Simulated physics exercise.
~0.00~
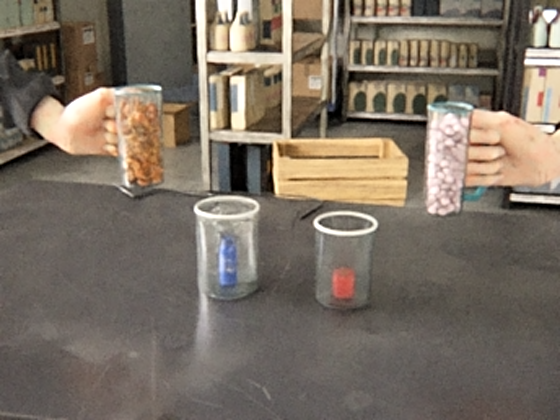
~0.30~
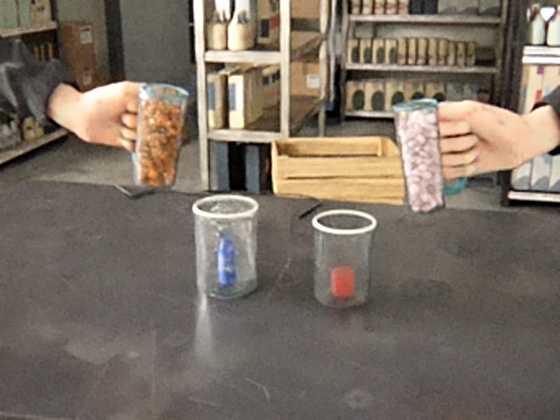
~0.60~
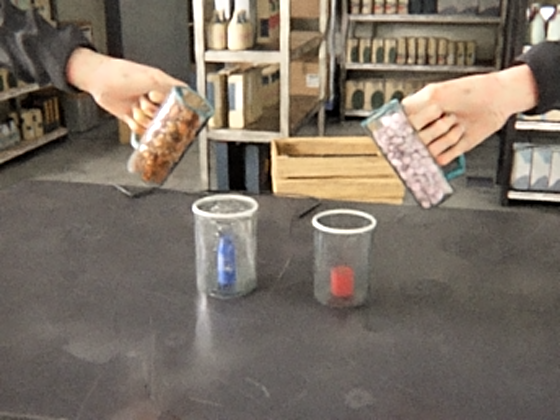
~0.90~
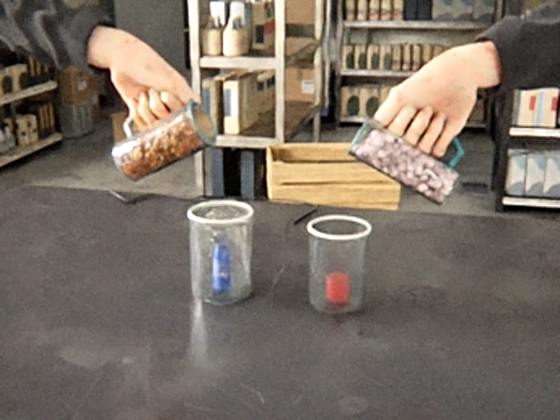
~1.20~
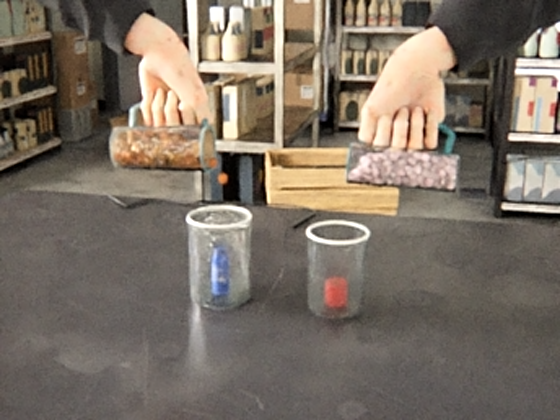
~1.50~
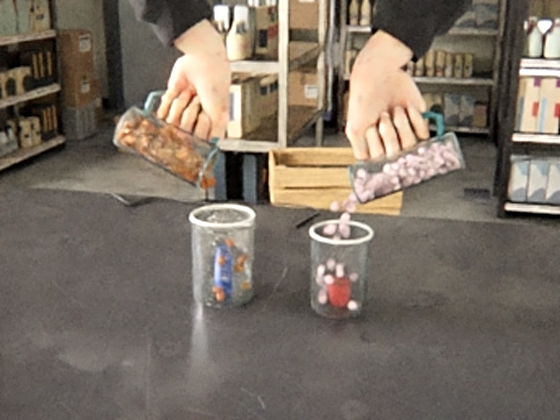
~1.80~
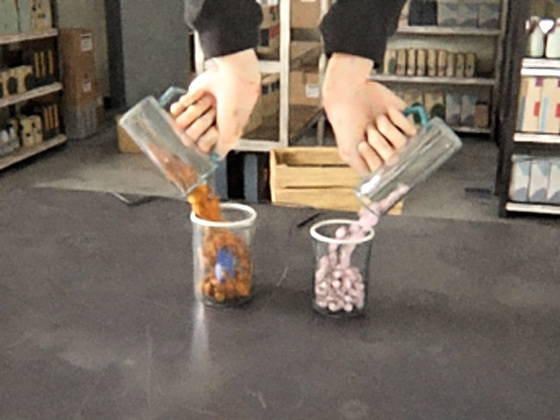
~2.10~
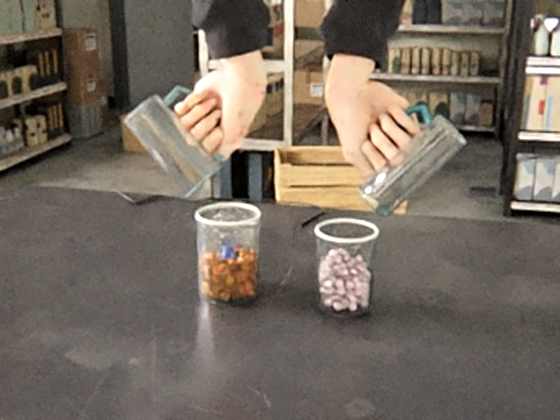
Two hands tip cups of orange and pink pieces into jars, burying only the red object.
